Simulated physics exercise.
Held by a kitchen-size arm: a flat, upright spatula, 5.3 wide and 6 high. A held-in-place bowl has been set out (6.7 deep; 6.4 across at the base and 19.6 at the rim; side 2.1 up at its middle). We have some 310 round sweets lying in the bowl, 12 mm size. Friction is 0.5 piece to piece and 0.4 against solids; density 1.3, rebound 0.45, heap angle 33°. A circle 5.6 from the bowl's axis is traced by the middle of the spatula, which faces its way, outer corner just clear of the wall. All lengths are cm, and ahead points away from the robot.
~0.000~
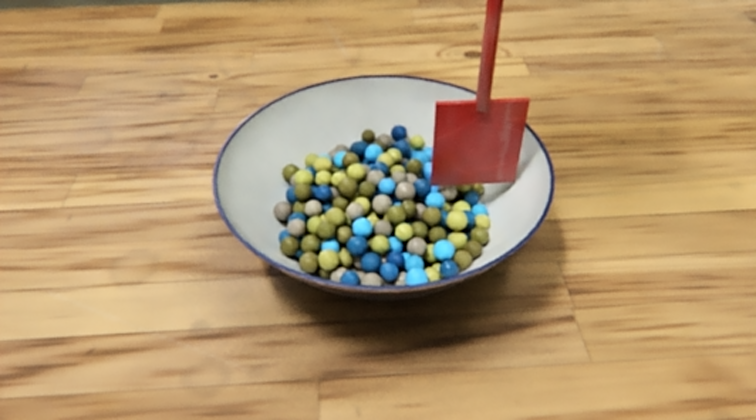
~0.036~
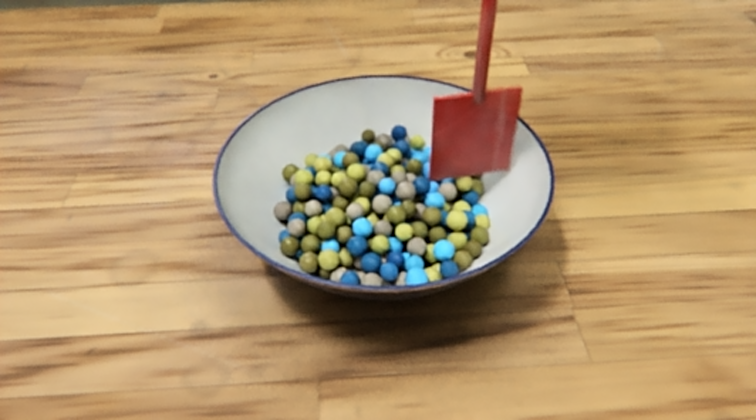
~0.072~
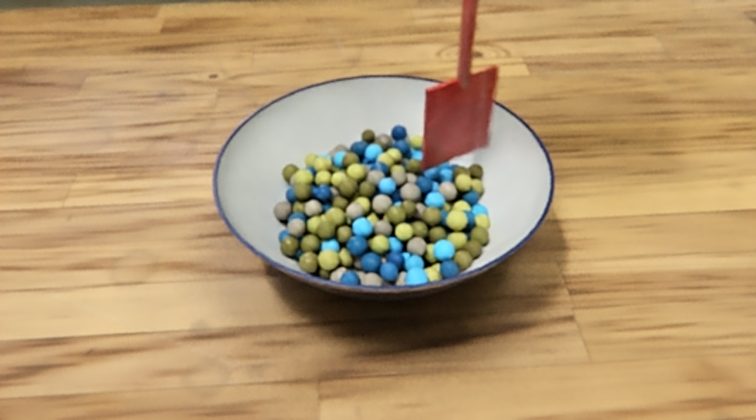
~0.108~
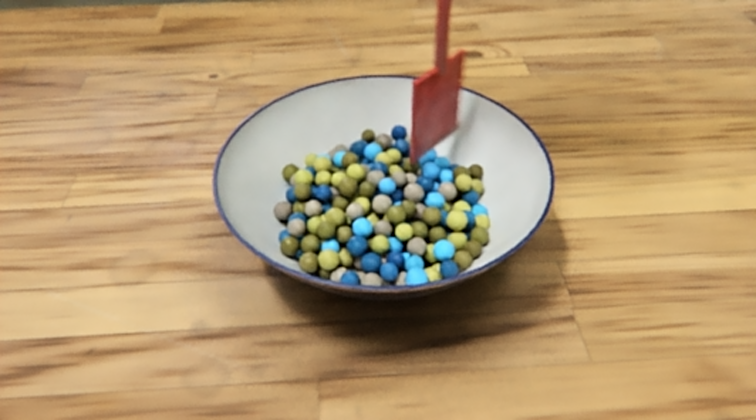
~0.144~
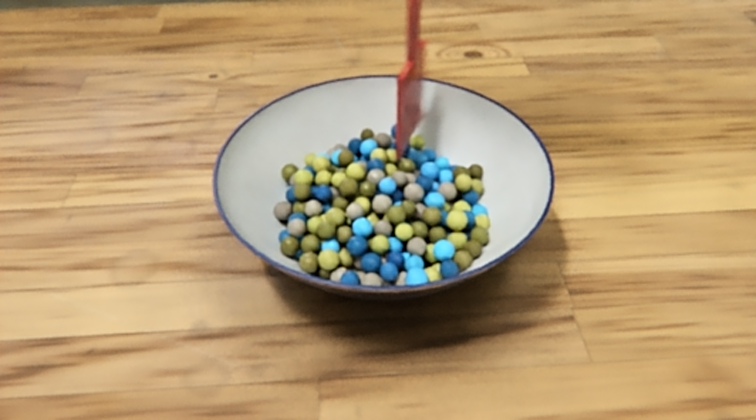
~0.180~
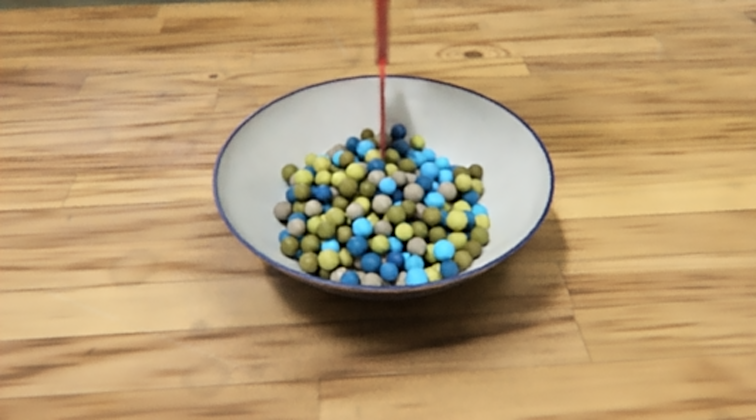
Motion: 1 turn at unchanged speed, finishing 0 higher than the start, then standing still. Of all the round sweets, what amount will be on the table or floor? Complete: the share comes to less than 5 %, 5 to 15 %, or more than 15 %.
The share comes to less than 5 %.
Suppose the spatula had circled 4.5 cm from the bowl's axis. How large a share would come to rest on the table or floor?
It would come to about 15 per cent.
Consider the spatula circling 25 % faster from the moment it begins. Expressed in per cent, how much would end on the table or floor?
5 per cent.
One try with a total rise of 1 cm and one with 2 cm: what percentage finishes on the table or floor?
First try about 0 per cent, second about 0 per cent.
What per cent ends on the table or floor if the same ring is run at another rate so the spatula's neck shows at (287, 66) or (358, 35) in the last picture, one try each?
Some 5 and 0 %.
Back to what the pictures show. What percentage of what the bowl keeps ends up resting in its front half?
I'd put it at roughly 50 per cent.
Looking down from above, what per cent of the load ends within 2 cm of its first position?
Near 85 per cent of the pieces.
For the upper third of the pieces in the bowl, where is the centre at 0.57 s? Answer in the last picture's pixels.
Roughly pixel (404, 218).
After 0.37 s, 192° round, highest piece 7 above the table; 313 in the bowl.
After 0.57 s, 297° round, highest piece 8 above the table; 311 in the bowl, 1 on the table or floor, 1 in flight or on the tool.
After 0.87 s, 0° round, highest piece 7 above the table; 308 in the bowl, 5 on the table or floor.
After 1.57 s, 0° round, highest piece 6 above the table; 308 in the bowl, 5 on the table or floor.
At rest, 308 in the bowl, 5 on the table or floor. That is 2 % on the table or floor.
